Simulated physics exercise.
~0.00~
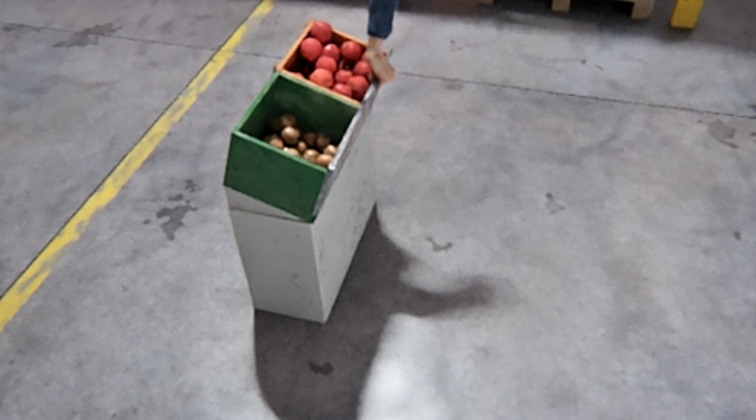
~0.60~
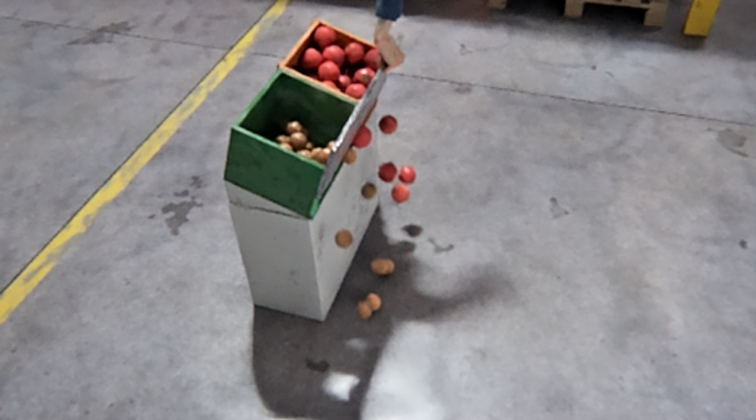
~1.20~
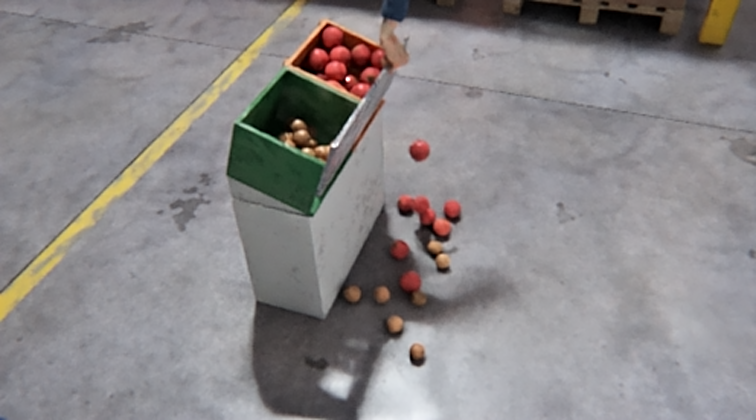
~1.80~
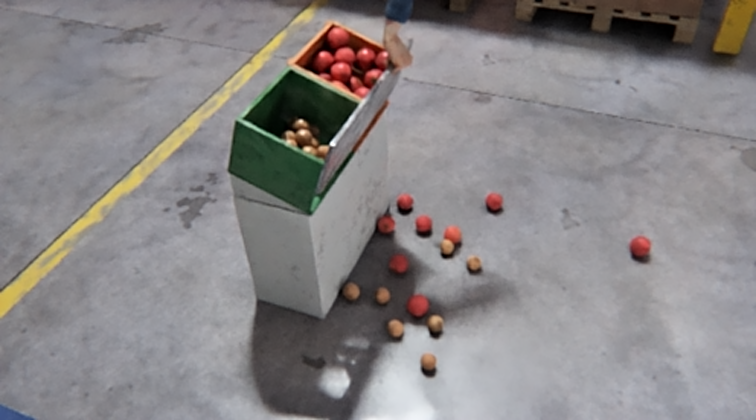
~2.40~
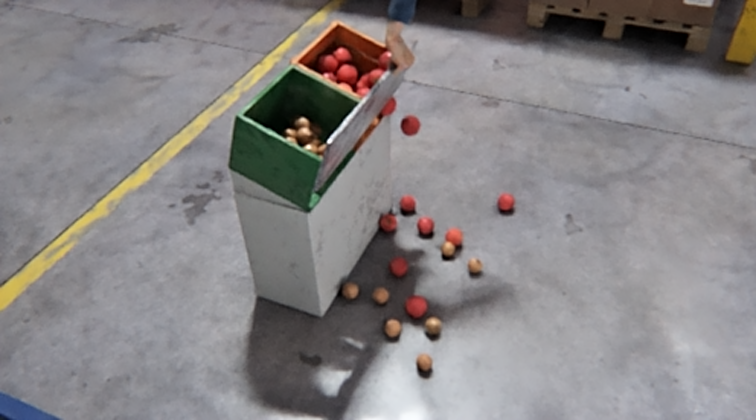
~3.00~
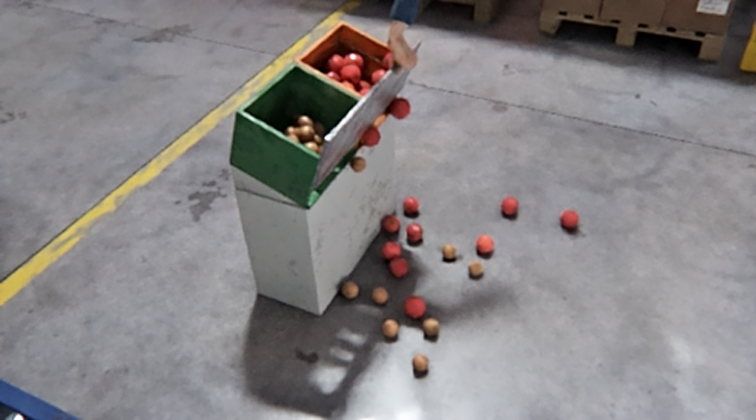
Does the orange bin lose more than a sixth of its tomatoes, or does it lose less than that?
It loses more than a sixth of its tomatoes, though many of them stay in the orange bin.
